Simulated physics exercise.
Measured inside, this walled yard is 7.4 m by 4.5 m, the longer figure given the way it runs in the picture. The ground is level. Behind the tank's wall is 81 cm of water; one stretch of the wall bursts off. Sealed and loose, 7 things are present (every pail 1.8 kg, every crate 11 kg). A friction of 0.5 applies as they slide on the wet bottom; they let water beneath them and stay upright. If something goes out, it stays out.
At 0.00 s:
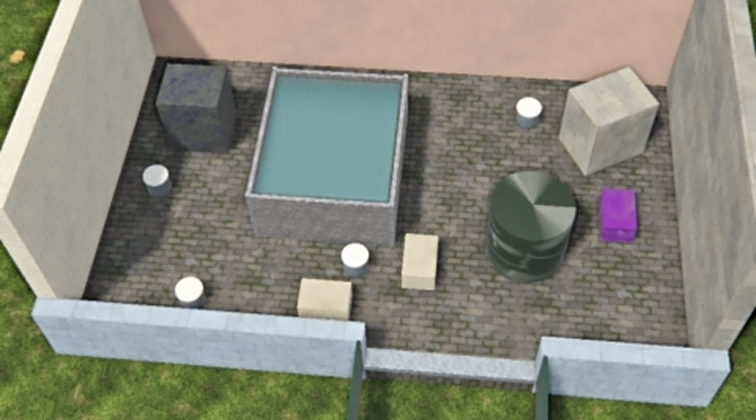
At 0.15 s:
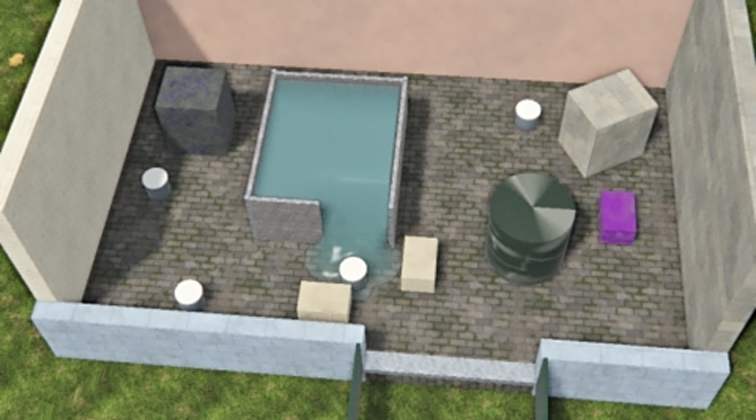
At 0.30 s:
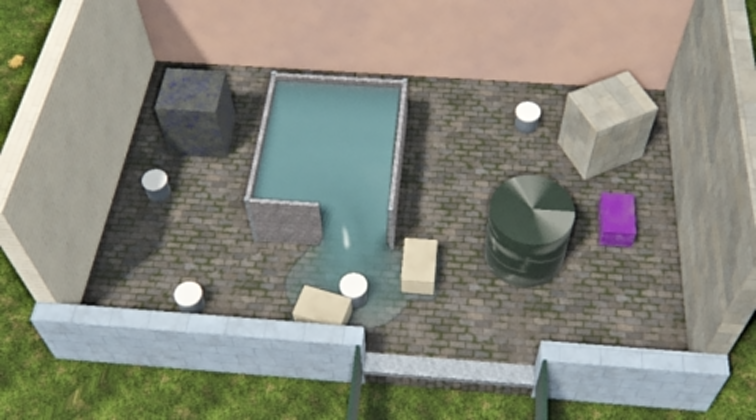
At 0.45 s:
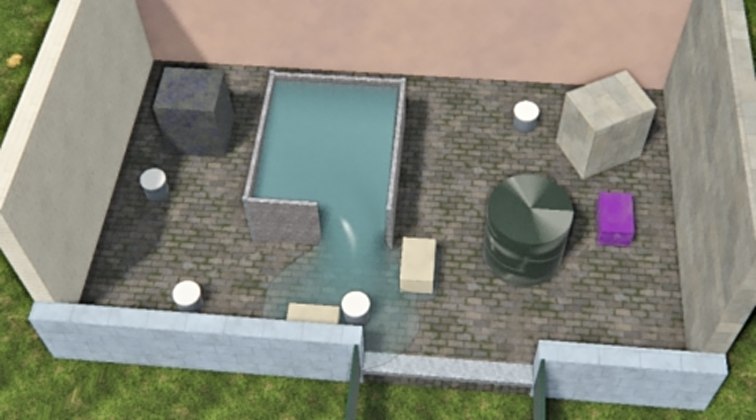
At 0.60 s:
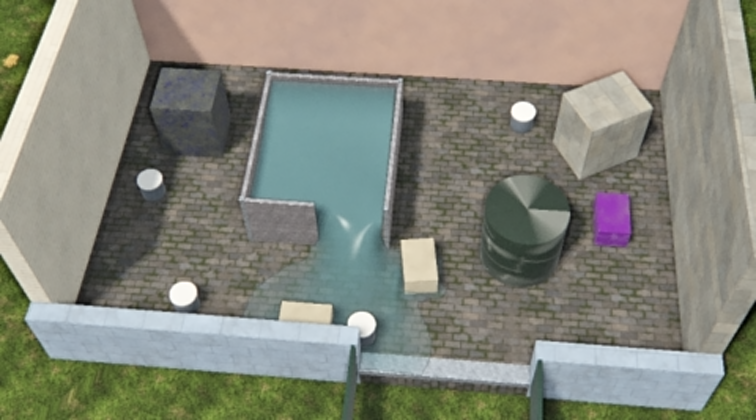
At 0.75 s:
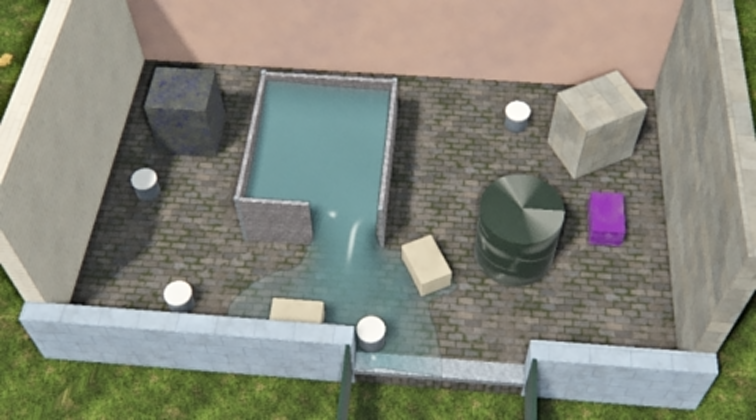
Water poured through a gap that opened in the front wall of a square tank and spread over the paved yard, pushing a white-topped bucket and a pale crate toward the low front wall.
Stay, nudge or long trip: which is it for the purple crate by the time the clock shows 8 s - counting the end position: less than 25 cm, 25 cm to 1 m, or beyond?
It comes to rest near its start.
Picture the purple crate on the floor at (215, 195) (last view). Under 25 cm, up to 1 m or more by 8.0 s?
In the end it is hauled off.
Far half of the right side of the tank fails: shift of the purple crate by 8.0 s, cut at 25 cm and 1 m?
My answer is that the purple crate is flushed far out.
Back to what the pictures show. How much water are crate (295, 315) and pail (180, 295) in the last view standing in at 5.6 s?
Depth approx. 8 cm / 6 cm.
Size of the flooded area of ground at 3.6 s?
Wet area: Approx. 17 m2.
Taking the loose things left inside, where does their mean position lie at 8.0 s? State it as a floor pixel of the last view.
It sits at about (377, 147).
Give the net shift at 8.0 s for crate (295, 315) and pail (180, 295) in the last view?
Respectively: 400 cm / 300 cm.
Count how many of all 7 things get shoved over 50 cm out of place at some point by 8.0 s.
Result: 5.
After 1.6 s the purple crate is near (608, 212), 0.0 m from its start, aground; 1 of 7 are out; 1 afloat.
After 3.6 s the purple crate is near (608, 212), 0.0 m from its start, aground; 1 of 7 are out; 3 afloat.
After 5.6 s the purple crate is near (608, 212), 0.0 m from its start, aground; 1 of 7 are out; 3 afloat.
After 8.0 s the purple crate is near (608, 212), 0.0 m from its start, aground; 1 of 7 are out; 3 afloat.
